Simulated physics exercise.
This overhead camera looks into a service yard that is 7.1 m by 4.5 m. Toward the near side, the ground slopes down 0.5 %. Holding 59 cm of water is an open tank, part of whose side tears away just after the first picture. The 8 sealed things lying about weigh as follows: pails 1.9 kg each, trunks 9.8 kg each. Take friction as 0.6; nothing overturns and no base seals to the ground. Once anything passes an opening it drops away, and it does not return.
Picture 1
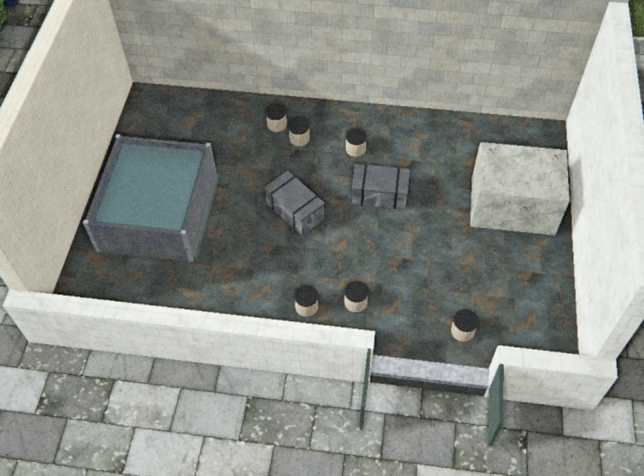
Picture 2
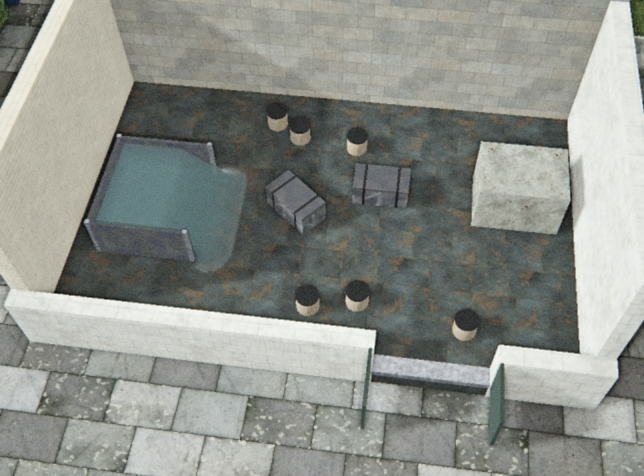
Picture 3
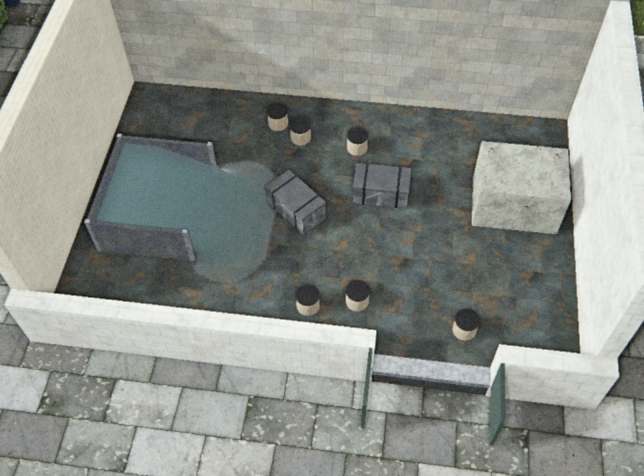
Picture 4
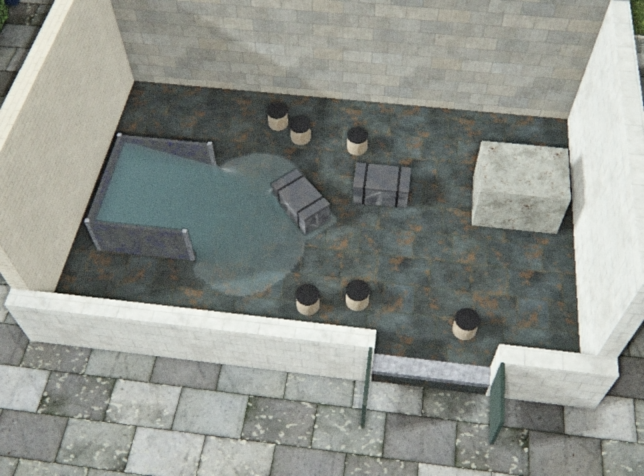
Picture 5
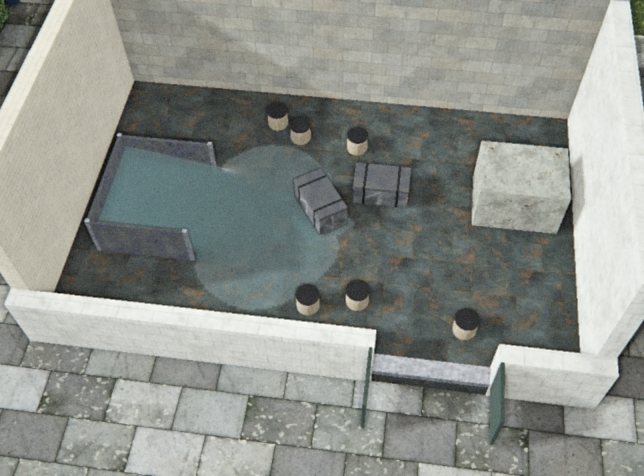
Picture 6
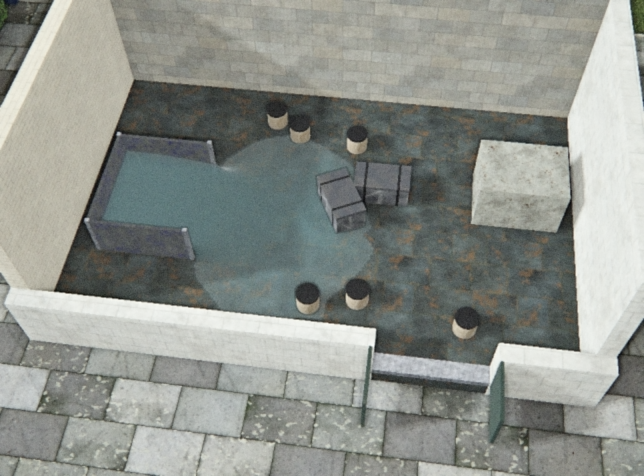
Water poured out through the open right side of a tank and spread across the yard floor, reaching the nearer grey trunk, then turning it and pushing it right, up beside the other trunk.
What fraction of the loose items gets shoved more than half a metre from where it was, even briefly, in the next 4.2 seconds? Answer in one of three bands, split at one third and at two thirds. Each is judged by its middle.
Two thirds or more.
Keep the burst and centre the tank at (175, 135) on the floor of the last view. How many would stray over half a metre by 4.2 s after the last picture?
That would give 7.
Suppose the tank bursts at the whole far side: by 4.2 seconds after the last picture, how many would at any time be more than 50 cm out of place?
Then 4 of them would.
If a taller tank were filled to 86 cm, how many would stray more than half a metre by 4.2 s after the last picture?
Then 7.
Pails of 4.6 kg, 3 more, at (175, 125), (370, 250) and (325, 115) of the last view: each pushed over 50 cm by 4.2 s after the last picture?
In turn: Under, more, short of it.
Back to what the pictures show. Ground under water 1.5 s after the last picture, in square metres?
Somewhere around 23 m2, roughly.
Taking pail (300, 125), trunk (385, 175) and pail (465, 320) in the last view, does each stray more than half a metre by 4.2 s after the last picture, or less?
Taking them in turn, the answers are greater, greater and greater.
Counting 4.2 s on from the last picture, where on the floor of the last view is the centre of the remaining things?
They're centred close to (467, 183).
Then, 0.4 s after the last picture 1 of 8 are over 50 cm from their spots; 1 afloat.
Then, 1.5 s after the last picture 7 of 8 are over 50 cm from their spots; 6 afloat.
Then, 2.8 s after the last picture 7 of 8 are over 50 cm from their spots; 5 afloat.
Then, 4.2 s after the last picture 7 of 8 are over 50 cm from their spots, and 7 have been at some point; 5 afloat.
